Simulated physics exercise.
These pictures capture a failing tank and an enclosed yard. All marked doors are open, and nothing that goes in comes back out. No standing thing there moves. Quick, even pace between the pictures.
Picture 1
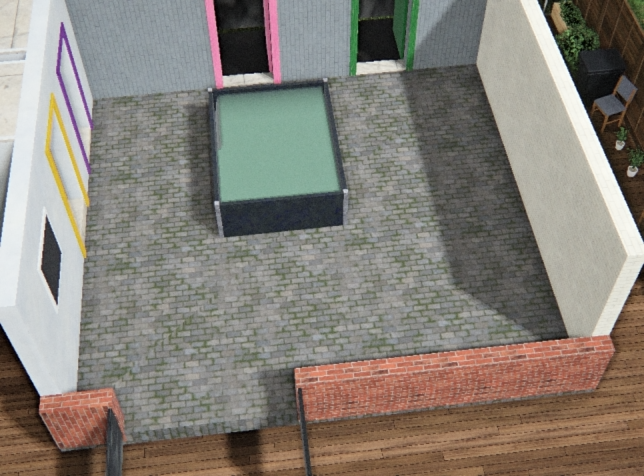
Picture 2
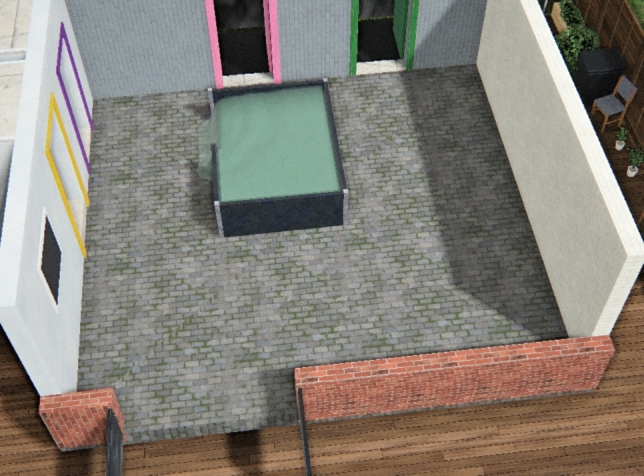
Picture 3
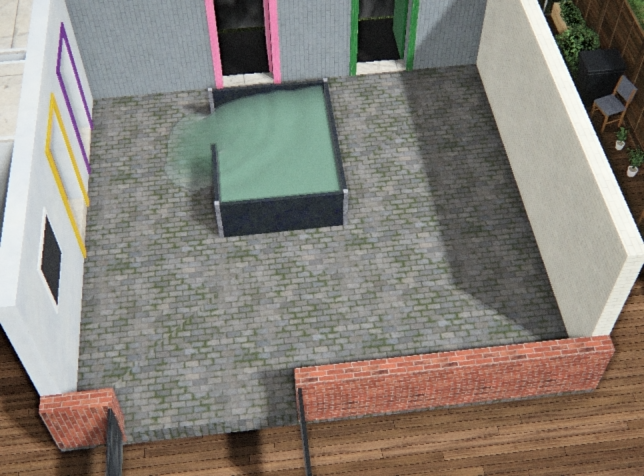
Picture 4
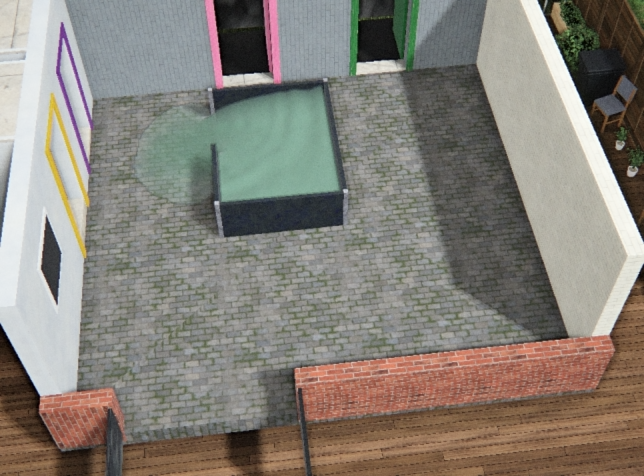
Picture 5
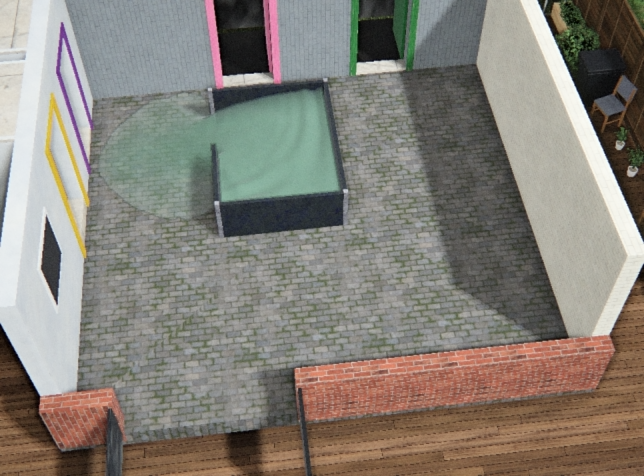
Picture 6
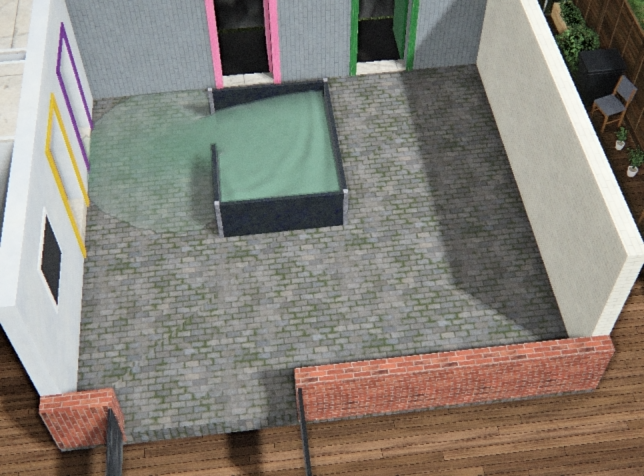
The footage shows a dark-sided tank of green water in a walled, paved yard; water pours out through a gap in its left side and spreads leftward across the paving in a widening, thinning sheet toward the white wall.
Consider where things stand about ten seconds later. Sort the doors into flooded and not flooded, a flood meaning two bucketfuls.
Sorted: Purple door - flooded; yellow door - not flooded; green door - not flooded; pink door - not flooded.
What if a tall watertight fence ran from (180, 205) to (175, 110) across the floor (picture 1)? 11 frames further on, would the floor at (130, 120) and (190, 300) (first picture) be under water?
Soaked, soaked.
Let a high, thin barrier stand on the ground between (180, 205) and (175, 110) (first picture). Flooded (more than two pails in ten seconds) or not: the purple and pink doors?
Purple door falls short, pink door overshoots.
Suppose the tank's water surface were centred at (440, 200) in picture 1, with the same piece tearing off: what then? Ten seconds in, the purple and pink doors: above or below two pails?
I'd say the purple one tops the threshold while the pink one tops the threshold.
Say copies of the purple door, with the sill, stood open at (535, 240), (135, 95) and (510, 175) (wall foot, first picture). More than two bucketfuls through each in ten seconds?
Stays below the line; crosses the line; stays below the line.
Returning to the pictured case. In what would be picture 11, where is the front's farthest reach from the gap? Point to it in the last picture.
Look around (84, 278).
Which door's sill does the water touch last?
That is the green door.
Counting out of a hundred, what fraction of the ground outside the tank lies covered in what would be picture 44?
Roughly 55 per cent.
A moment on, water covers 15 % of the floor; the purple door far over two buckets in, the yellow door wet at the sill, nothing in, the green door not reached, the pink door not reached.
Next, water covers 20 % of the floor; the purple door far over two buckets in, the yellow door wet at the sill, nothing in, the green door not reached, the pink door not reached.
Then, water covers 35 % of the floor; the purple door far over two buckets in, the yellow door wet at the sill, nothing in, the green door not reached, the pink door wet at the sill, nothing in.
Later, water covers 55 % of the floor; the purple door far over two buckets in, the yellow door wet at the sill, nothing in, the green door wet at the sill, nothing in, the pink door wet at the sill, nothing in.
In the end, water covers 75 % of the floor; the purple door far over two buckets in, the yellow door wet at the sill, nothing in, the green door wet at the sill, nothing in, the pink door wet at the sill, nothing in.
